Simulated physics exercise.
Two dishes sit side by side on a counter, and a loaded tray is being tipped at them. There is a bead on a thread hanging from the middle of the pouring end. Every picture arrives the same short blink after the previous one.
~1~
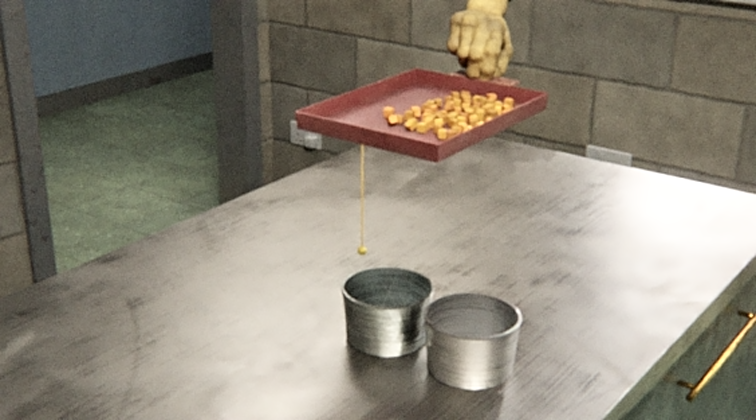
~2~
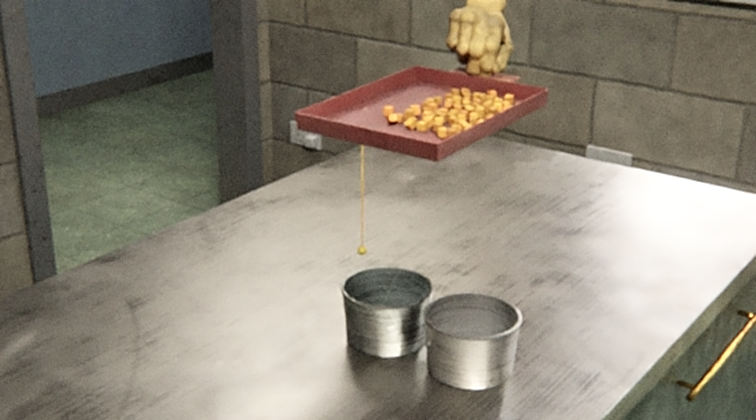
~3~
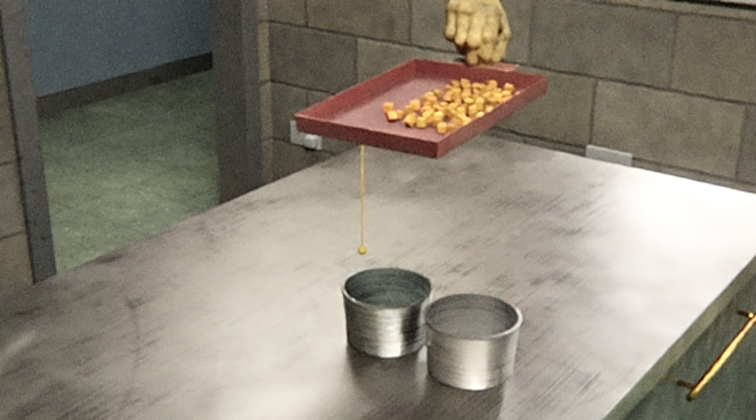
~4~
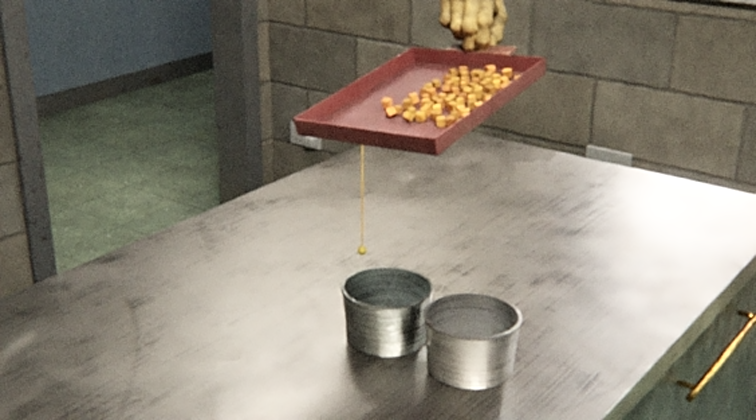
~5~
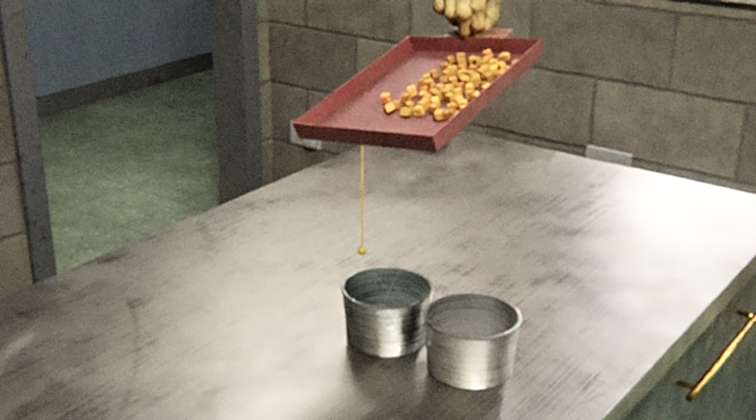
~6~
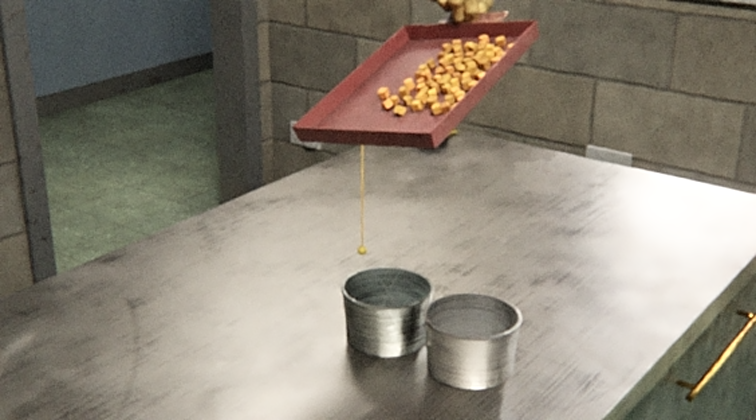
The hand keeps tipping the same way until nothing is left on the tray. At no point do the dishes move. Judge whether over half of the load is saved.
Most is lost.
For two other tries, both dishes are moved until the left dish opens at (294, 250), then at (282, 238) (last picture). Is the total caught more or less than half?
Result, first setup: A majority share; second setup: A majority share.
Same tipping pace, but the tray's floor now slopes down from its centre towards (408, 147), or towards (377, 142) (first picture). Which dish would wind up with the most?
The left-side dish, then the left-side dish.
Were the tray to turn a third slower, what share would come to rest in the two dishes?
Near 0 in a hundred.
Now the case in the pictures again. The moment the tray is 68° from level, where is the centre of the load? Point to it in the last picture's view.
Centre estimate: (335, 123).
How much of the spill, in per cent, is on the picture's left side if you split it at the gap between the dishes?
That's about 100 per cent of the spill.
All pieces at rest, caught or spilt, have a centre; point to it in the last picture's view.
Roughly at pixel (294, 297).
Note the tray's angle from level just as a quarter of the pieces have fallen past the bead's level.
It is at around 90 degrees by then.
Soon, tray tipped steeply; nearly all on the tray; a small part in the air.
A while on, tray tipped past a quarter turn; most on the tray; a small part outside both; a small part in the air.
Towards the end, tray tipped past a quarter turn; all outside both.
Finally, tray tipped past a quarter turn; none in the right dish; none in the left dish; all outside both.
